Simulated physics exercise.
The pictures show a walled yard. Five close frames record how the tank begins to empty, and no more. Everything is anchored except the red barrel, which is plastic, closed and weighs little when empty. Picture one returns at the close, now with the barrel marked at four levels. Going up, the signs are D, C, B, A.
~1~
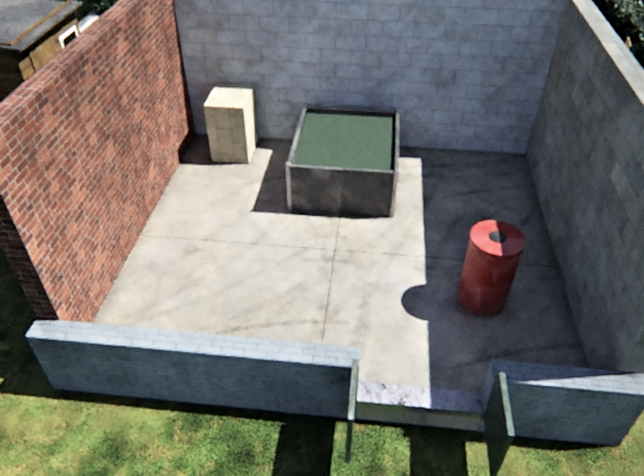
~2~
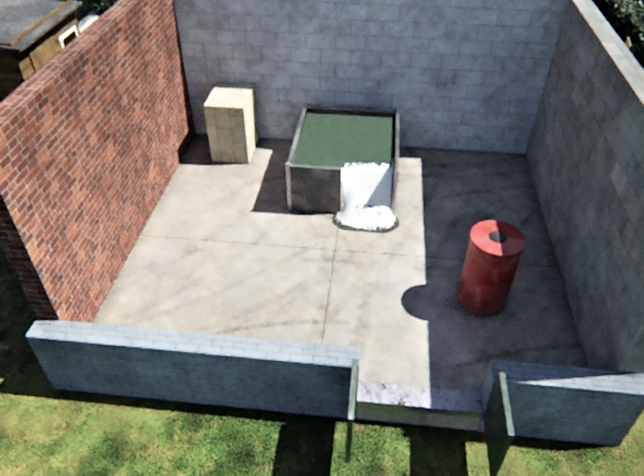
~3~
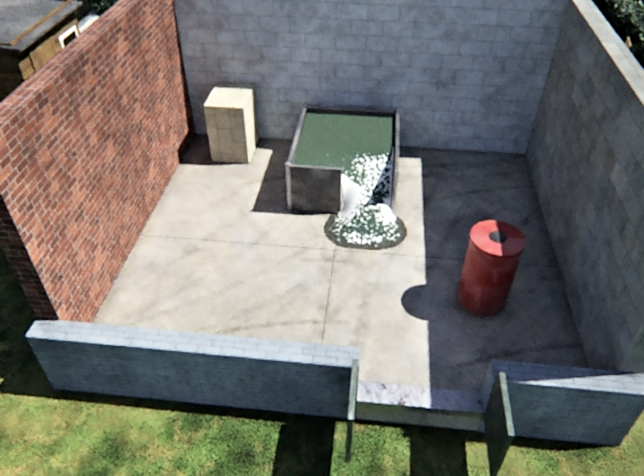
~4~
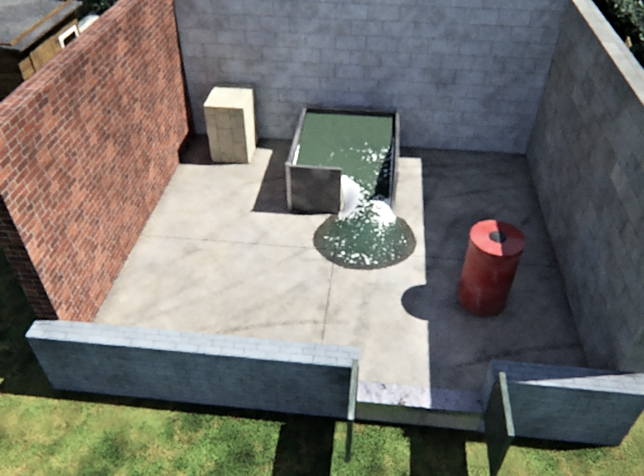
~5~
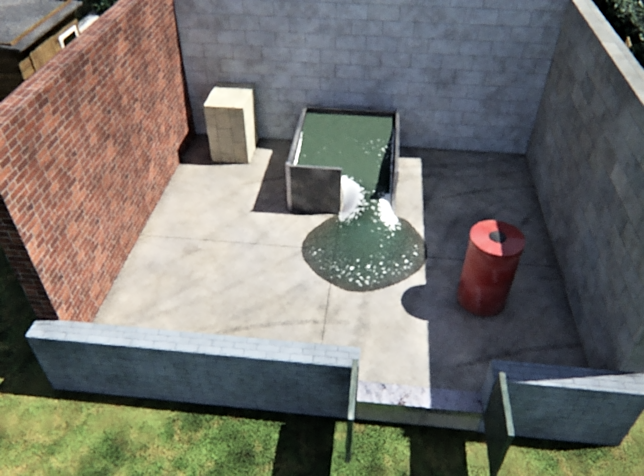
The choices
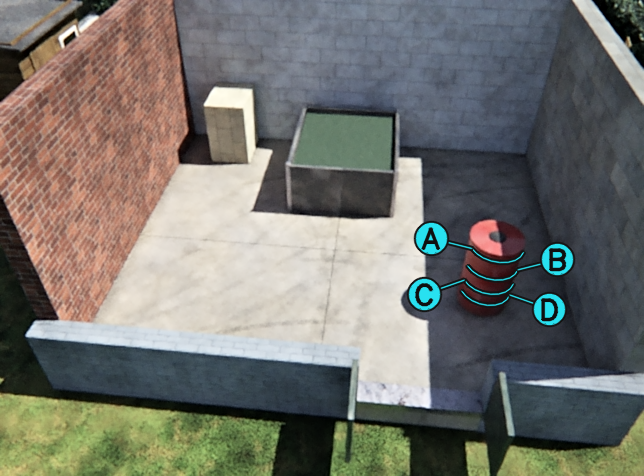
The clip opens on a walled concrete yard with a full tank of dark green water, a pale block and a red barrel. The right part of the tank's front gives way to white, foaming water, which pours onto the floor and spreads into a widening, rounded green pool flecked with foam.
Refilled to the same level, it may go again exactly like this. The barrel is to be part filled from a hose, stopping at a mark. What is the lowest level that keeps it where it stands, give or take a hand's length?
D is the one.
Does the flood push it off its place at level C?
No, not at all.
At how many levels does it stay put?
All of the four.
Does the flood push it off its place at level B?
No, not at all.
In cyan, A at (499, 262); B at (494, 280); C at (490, 294); D at (487, 305); from the bottom up D, C, B, A.
With A, it does not move.
With B, it does not move.
With C, it does not move.
With D, it does not move.
